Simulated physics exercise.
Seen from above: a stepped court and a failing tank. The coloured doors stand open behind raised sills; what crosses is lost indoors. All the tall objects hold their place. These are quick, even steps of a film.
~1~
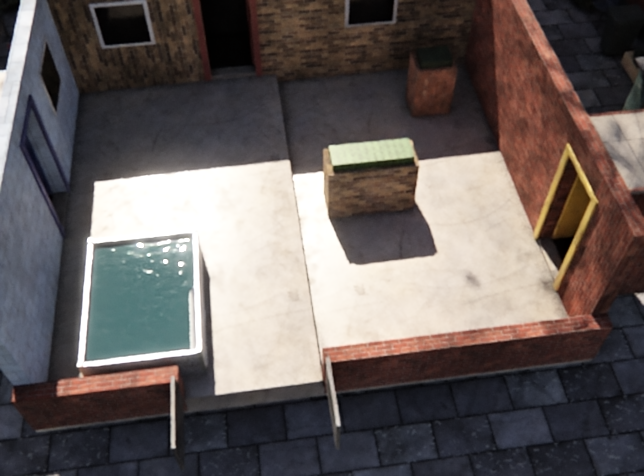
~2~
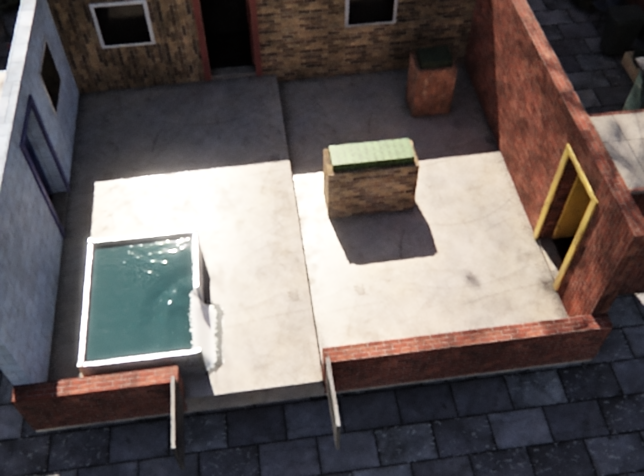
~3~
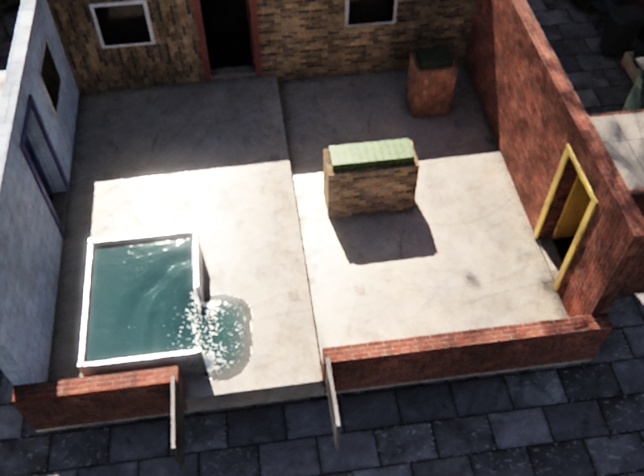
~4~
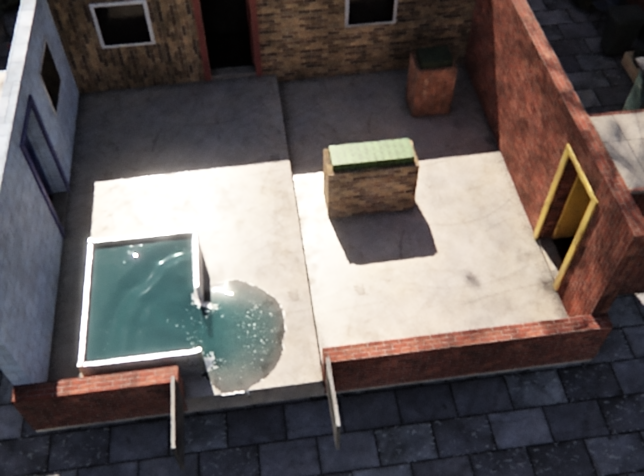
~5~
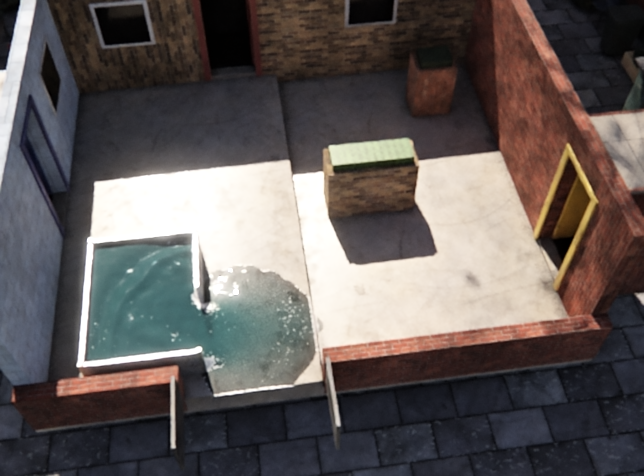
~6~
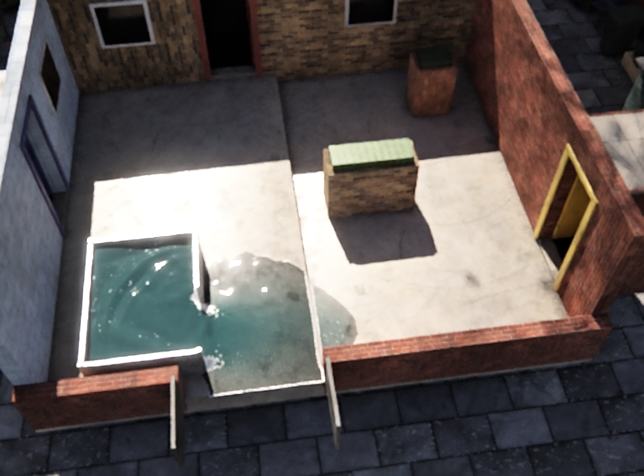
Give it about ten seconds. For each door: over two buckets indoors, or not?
In the end: The red door stays under that; the blue door stays under that; the yellow door takes more than that.
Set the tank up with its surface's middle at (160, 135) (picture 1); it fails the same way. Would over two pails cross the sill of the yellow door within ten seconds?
One by one: Yellow door takes less.
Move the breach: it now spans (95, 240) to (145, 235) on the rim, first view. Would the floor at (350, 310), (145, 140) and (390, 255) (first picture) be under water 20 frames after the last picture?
In that order: Not flooded, flooded, dry.
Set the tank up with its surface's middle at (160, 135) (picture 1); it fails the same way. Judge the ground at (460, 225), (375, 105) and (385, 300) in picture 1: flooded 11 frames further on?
In turn: Not flooded, covered, wet.
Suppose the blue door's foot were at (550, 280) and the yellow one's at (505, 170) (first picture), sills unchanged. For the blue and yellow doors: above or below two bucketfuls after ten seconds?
Blue floods, yellow is under.
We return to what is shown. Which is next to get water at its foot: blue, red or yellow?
It is the one in yellow.
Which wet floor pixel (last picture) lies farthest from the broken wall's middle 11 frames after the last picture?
I would point to (571, 339).
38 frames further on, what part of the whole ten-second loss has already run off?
About 85 per cent.
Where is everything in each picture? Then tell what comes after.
Still water in the open tank at (143, 296), in the first frame.
The front is at (209, 306), out from the gap at (200, 333), in the second frame.
Water pours out at (200, 333) and has run to (244, 308), in the third frame.
The front is at (276, 308), out from the gap at (200, 334), in the fourth frame.
The front is at (311, 306), out from the gap at (200, 333), in the fifth frame.
The front is at (350, 336), out from the gap at (200, 333), in the sixth frame.
A moment on, water covers 15 % of the floor; the red door not reached, the blue door not reached, the yellow door not reached.
Next, water covers 25 % of the floor; the red door not reached, the blue door not reached, the yellow door not reached.
Then, water covers 35 % of the floor; the red door not reached, the blue door not reached, the yellow door under two buckets in.
Later, water covers 45 % of the floor; the red door not reached, the blue door not reached, the yellow door over two buckets in.
In the end, water covers 55 % of the floor; the red door not reached, the blue door not reached, the yellow door over two buckets in.
